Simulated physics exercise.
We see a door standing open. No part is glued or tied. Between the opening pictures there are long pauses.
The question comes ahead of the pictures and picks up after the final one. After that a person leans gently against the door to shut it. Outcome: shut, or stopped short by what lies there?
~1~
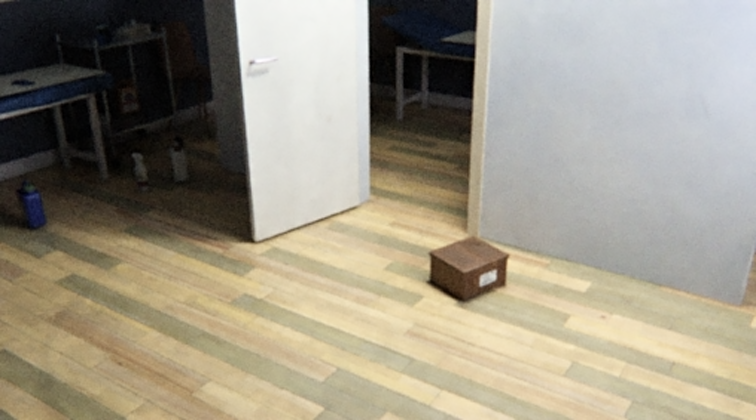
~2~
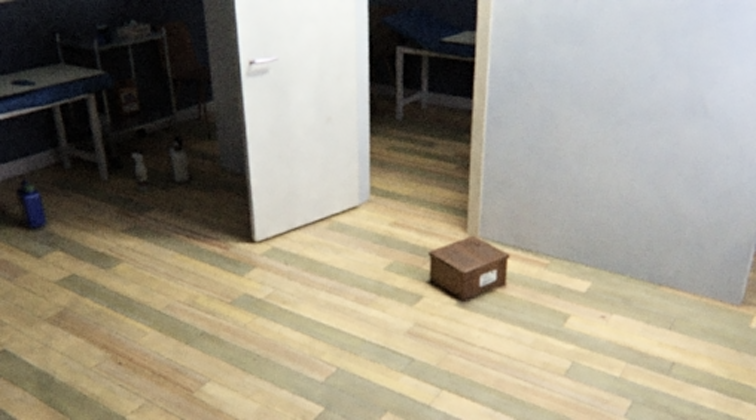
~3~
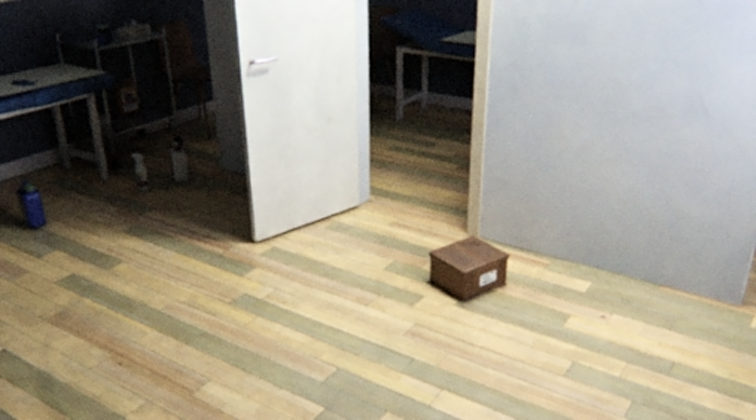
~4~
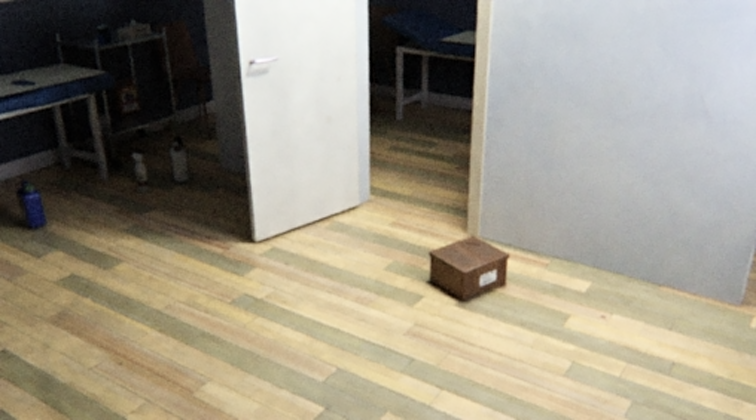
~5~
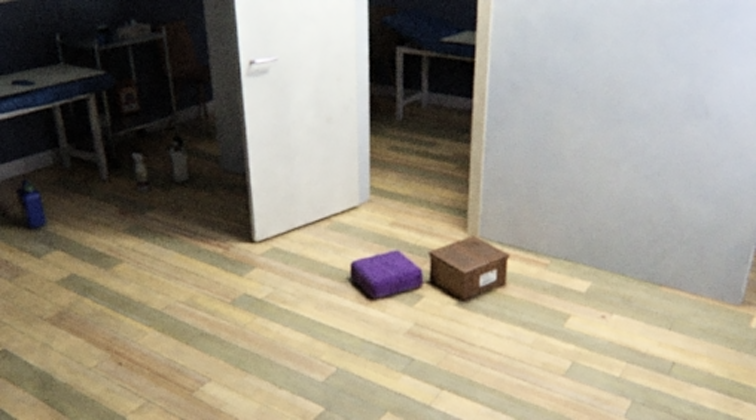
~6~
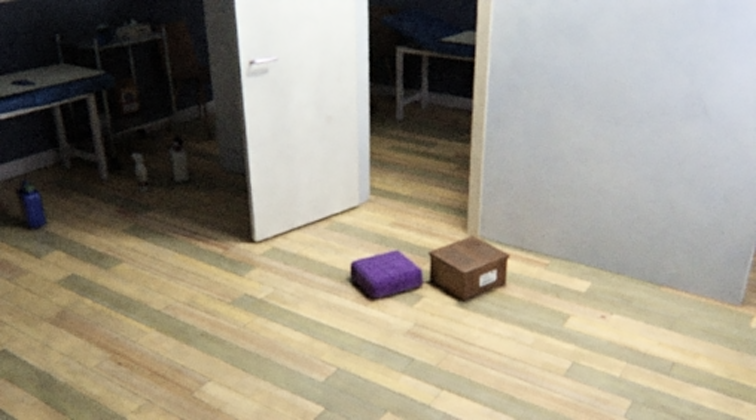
Shut.
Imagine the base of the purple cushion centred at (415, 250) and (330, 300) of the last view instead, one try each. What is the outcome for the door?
First, it is blocked; second, it reaches the frame.
Then, 1.00 s after the last picture, door 70° open.
Then, 1.80 s after the last picture, door 32° open.
At rest, door 0° open; both in place. Seen from the same camera at the end, purple cushion near (386, 273).
